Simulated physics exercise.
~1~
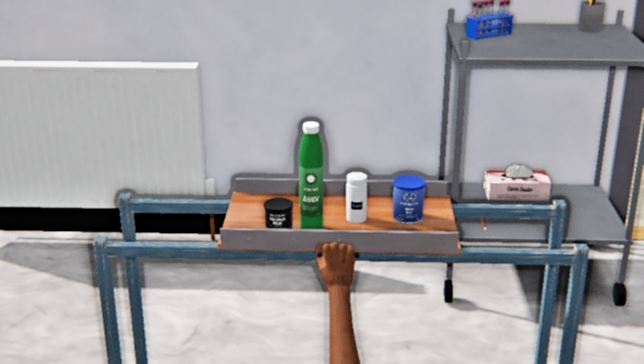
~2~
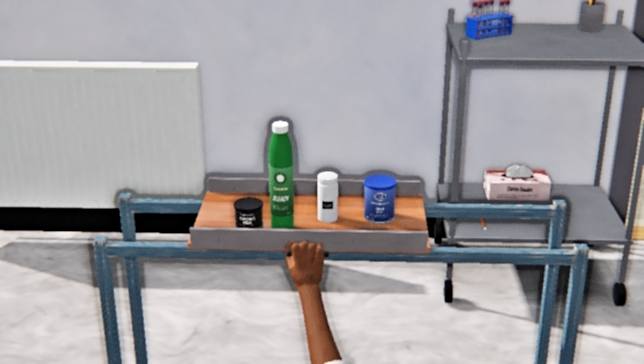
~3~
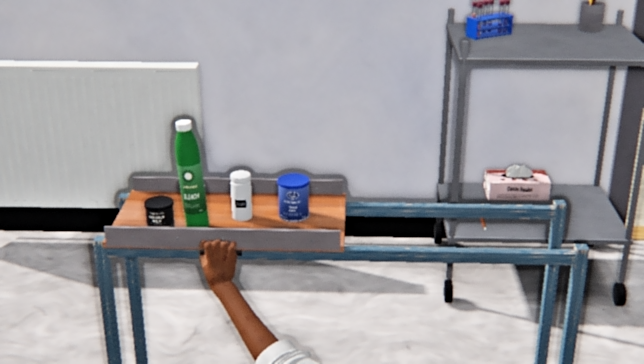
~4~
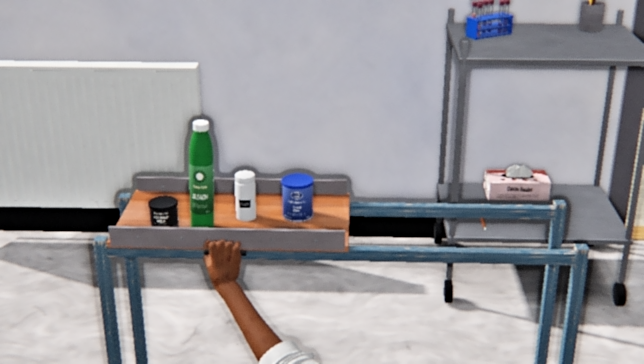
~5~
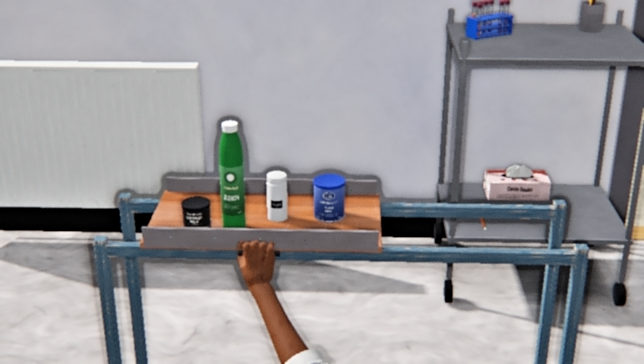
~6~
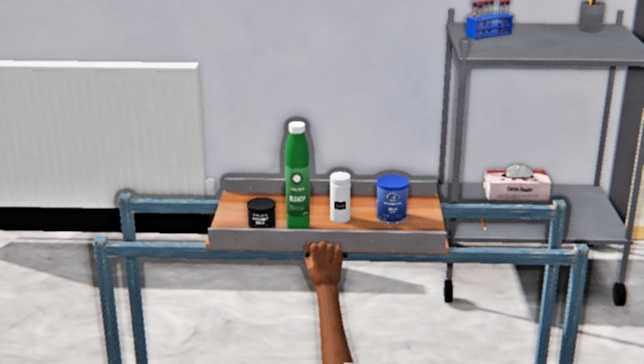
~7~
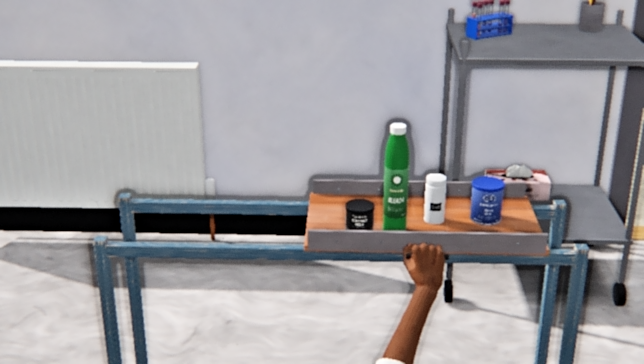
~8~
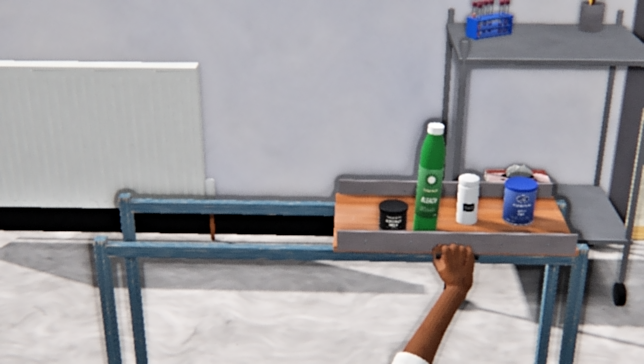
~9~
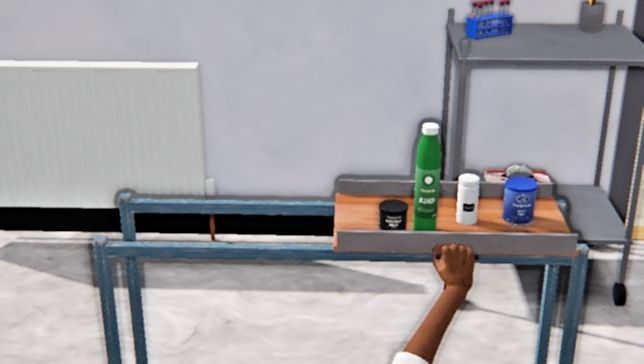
A low-railed tray holding a green bottle, a black tin, a white shaker and a blue tin slides left along a blue frame, a hand at its front edge, then travels back across to the right, where it rests with all four items still upright in place.
